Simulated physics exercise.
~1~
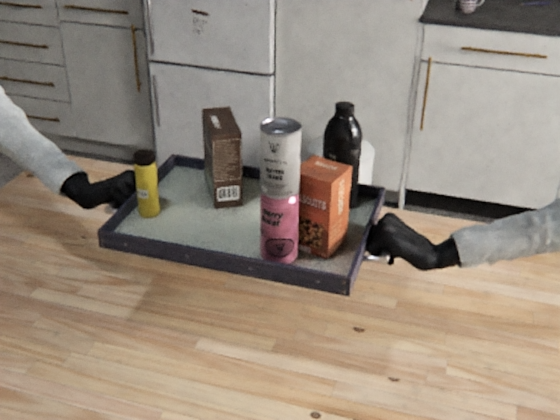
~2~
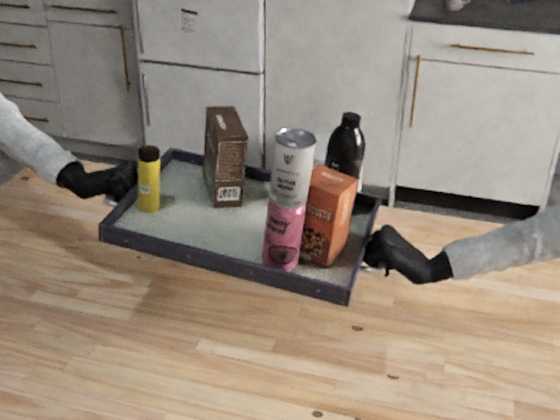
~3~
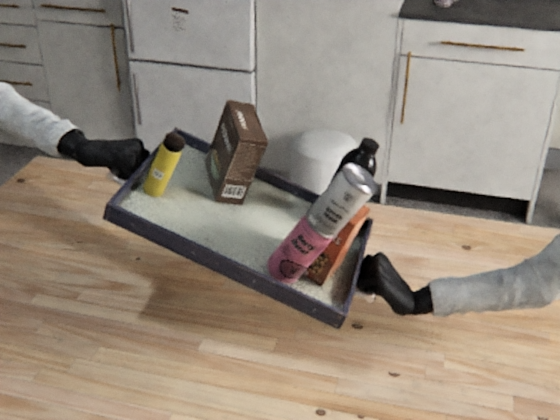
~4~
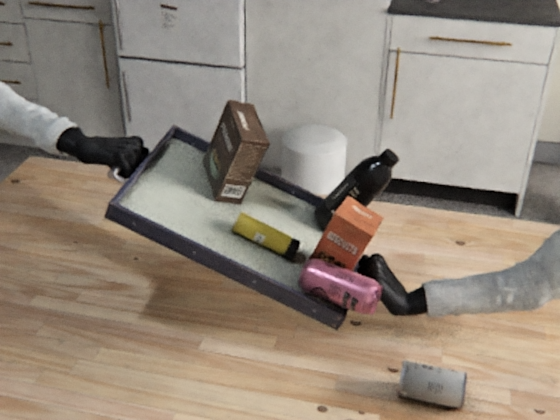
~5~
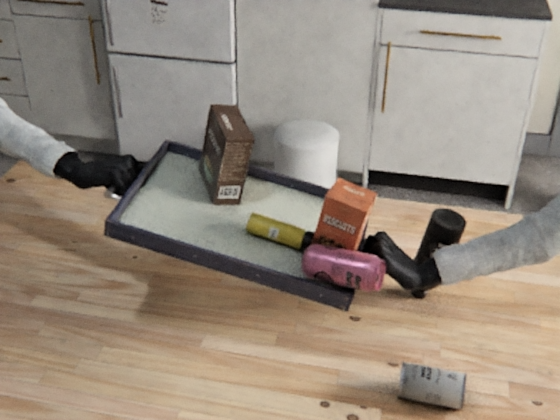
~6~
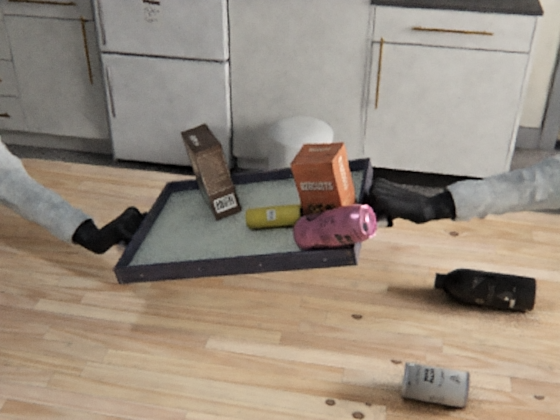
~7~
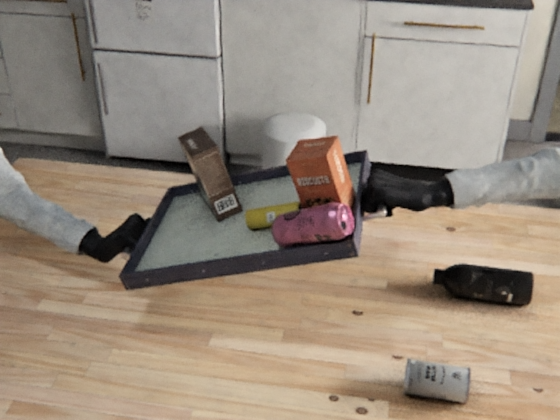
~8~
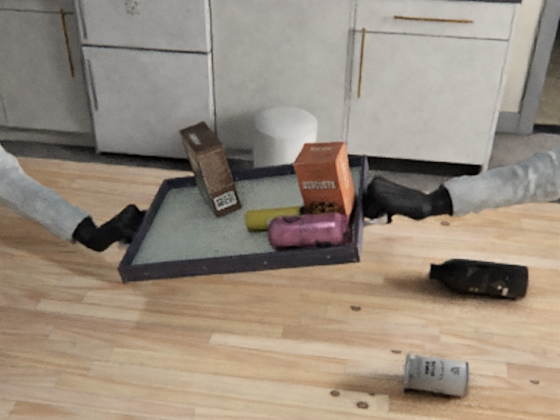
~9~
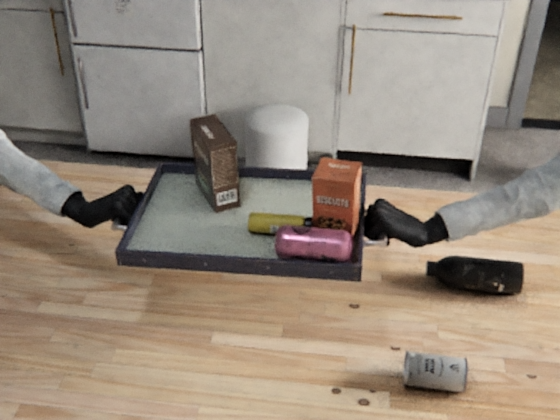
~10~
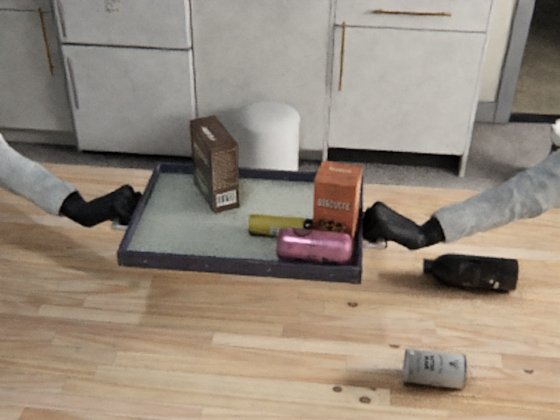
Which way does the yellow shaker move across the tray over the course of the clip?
The yellow shaker moves to the right, ending up on its side near the pink can and the orange carton.
